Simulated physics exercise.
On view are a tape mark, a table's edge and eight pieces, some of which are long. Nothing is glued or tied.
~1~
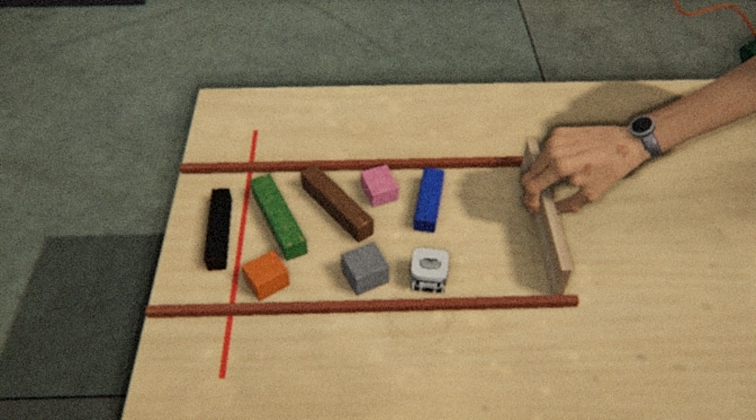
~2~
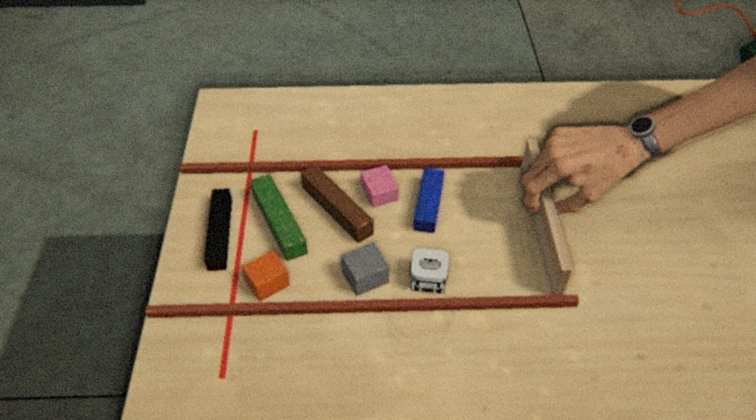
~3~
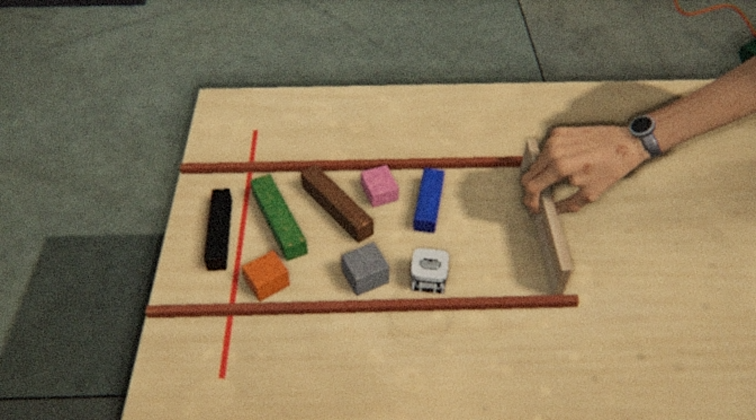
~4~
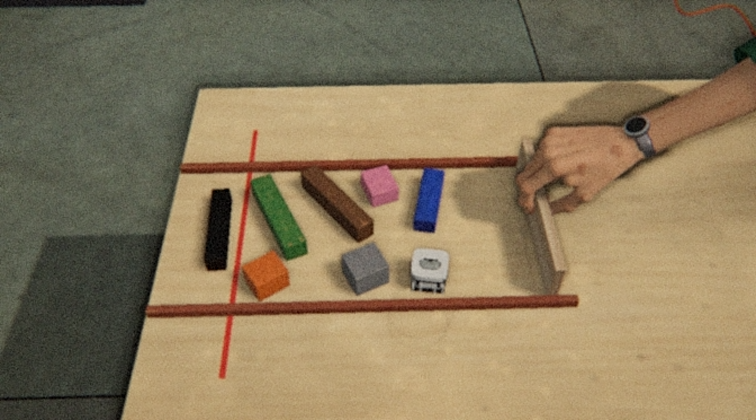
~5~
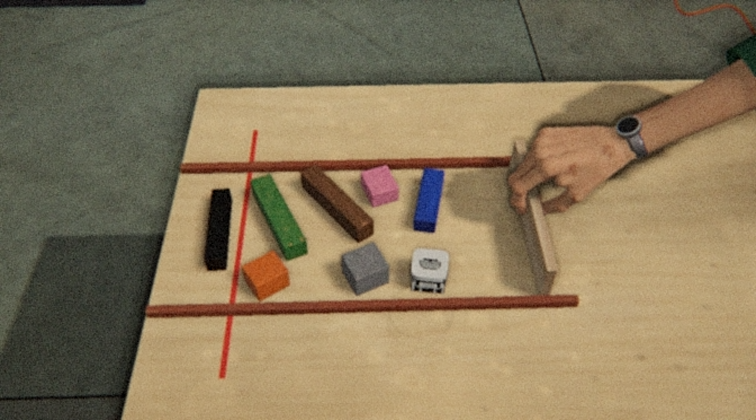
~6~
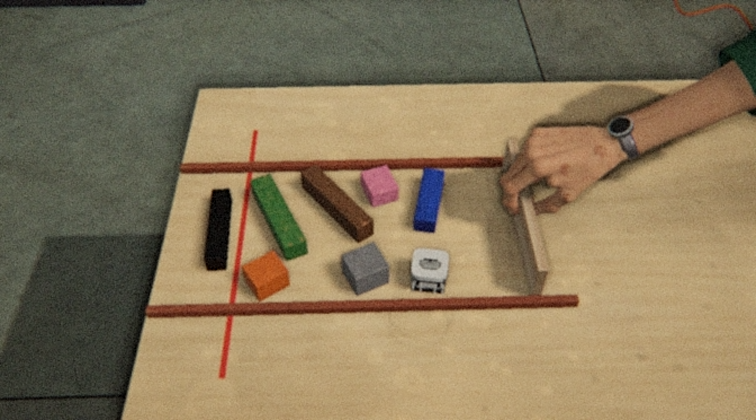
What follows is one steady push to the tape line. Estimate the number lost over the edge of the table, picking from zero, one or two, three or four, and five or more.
So the push knocks one or two off, going by the tape.
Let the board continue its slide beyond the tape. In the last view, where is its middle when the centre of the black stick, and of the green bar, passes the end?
At (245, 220) for the black stick; at (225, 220) for the green bar.
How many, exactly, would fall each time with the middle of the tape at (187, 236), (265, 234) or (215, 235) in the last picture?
Those tries give 6, 0 and 3.
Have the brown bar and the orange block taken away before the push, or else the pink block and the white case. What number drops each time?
First 1, then 0.
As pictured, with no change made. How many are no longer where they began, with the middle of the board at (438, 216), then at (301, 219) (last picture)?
Tally at point one: 2; at point two: 8.
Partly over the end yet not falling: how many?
The count is 1.
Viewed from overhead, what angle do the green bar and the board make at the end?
It measures close to 30 degrees.
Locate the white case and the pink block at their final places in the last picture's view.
Okay, so first (216, 280), and next (212, 182).
Soon after, none off yet; black stick at rest near (219, 228); orange block at rest near (266, 276); green bar at rest near (278, 216).
At rest, the number that fall off is one or two; fallen, orange block and black stick.
